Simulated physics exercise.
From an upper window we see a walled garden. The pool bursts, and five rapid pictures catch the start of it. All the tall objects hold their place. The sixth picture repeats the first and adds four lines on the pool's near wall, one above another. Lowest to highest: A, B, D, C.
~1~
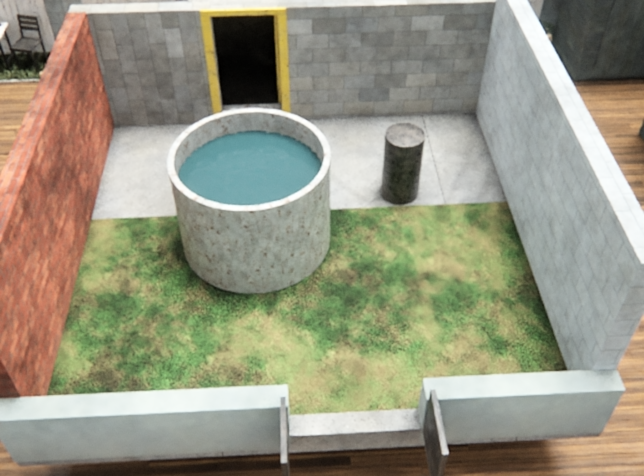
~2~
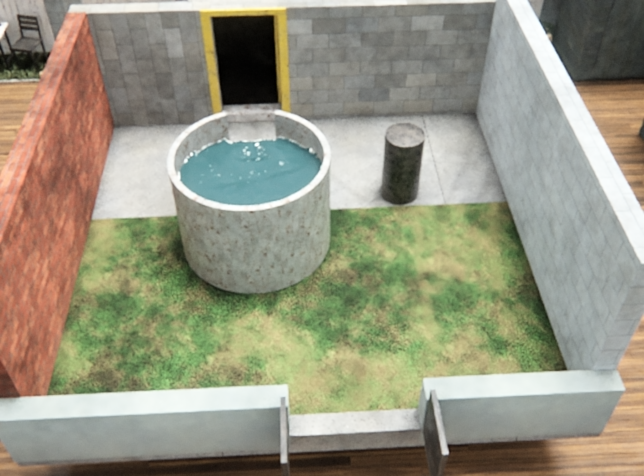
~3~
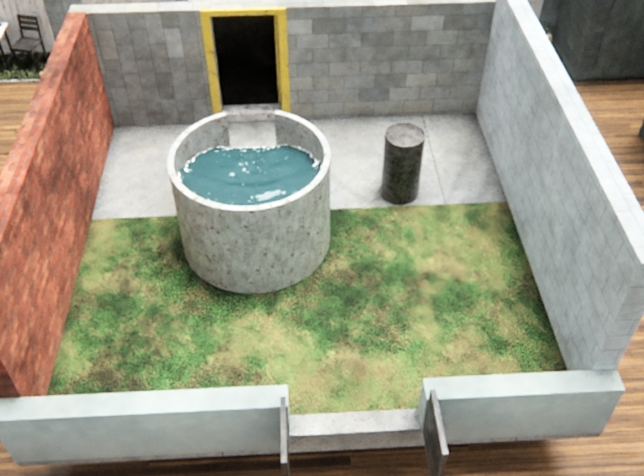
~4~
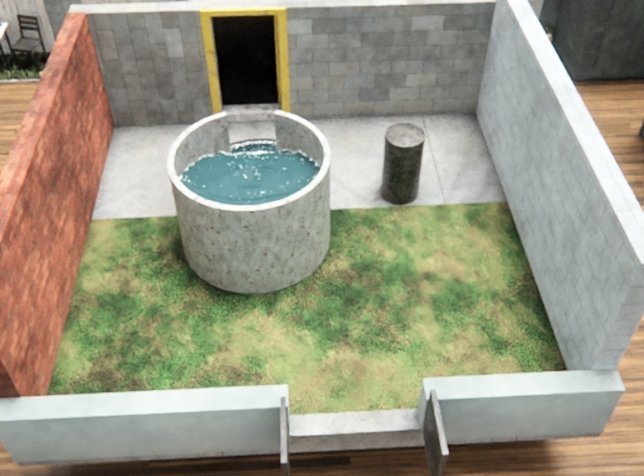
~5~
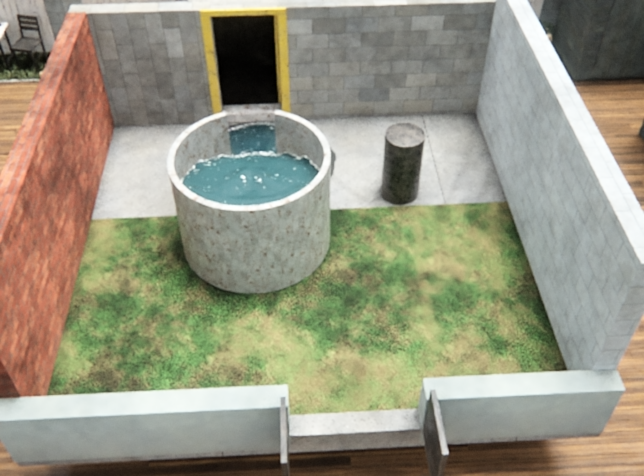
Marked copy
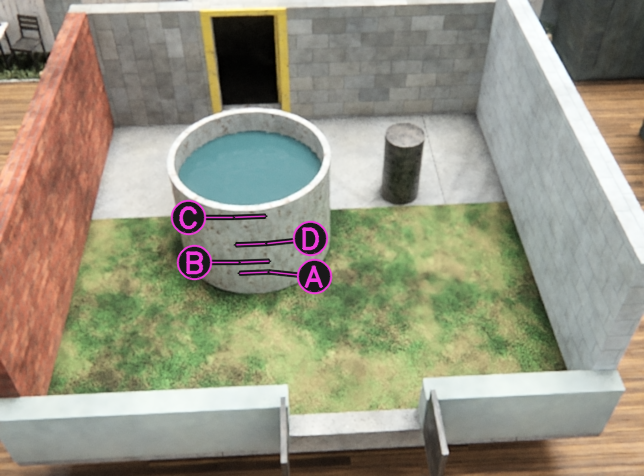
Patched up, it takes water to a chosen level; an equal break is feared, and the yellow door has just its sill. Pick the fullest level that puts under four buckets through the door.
A will do.
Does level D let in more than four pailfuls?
Yes.
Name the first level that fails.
Level B.
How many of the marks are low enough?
One of them.
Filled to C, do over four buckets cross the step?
Yes.
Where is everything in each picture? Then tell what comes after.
Water in the pool at rest, its middle at (251, 174); foot of the yellow doorway at (253, 121); open gate at (356, 378).
Water covers 1 % of the ground, its front hidden from here.
Water covers 3 % of the ground, its front hidden from here.
Water covers 6 % of the ground, its front hidden from here.
Water covers 11 % of the ground, its front hidden from here.
On the marked copy, A at (254, 272); B at (253, 261); C at (248, 216); D at (251, 244); from the bottom up A, B, D, C.
Choosing A, a splash gets over, under a bucket.
Choosing B, about 7 bucketfuls get in.
Choosing C, dozens of bucketfuls pour in.
Choosing D, dozens of bucketfuls pour in.
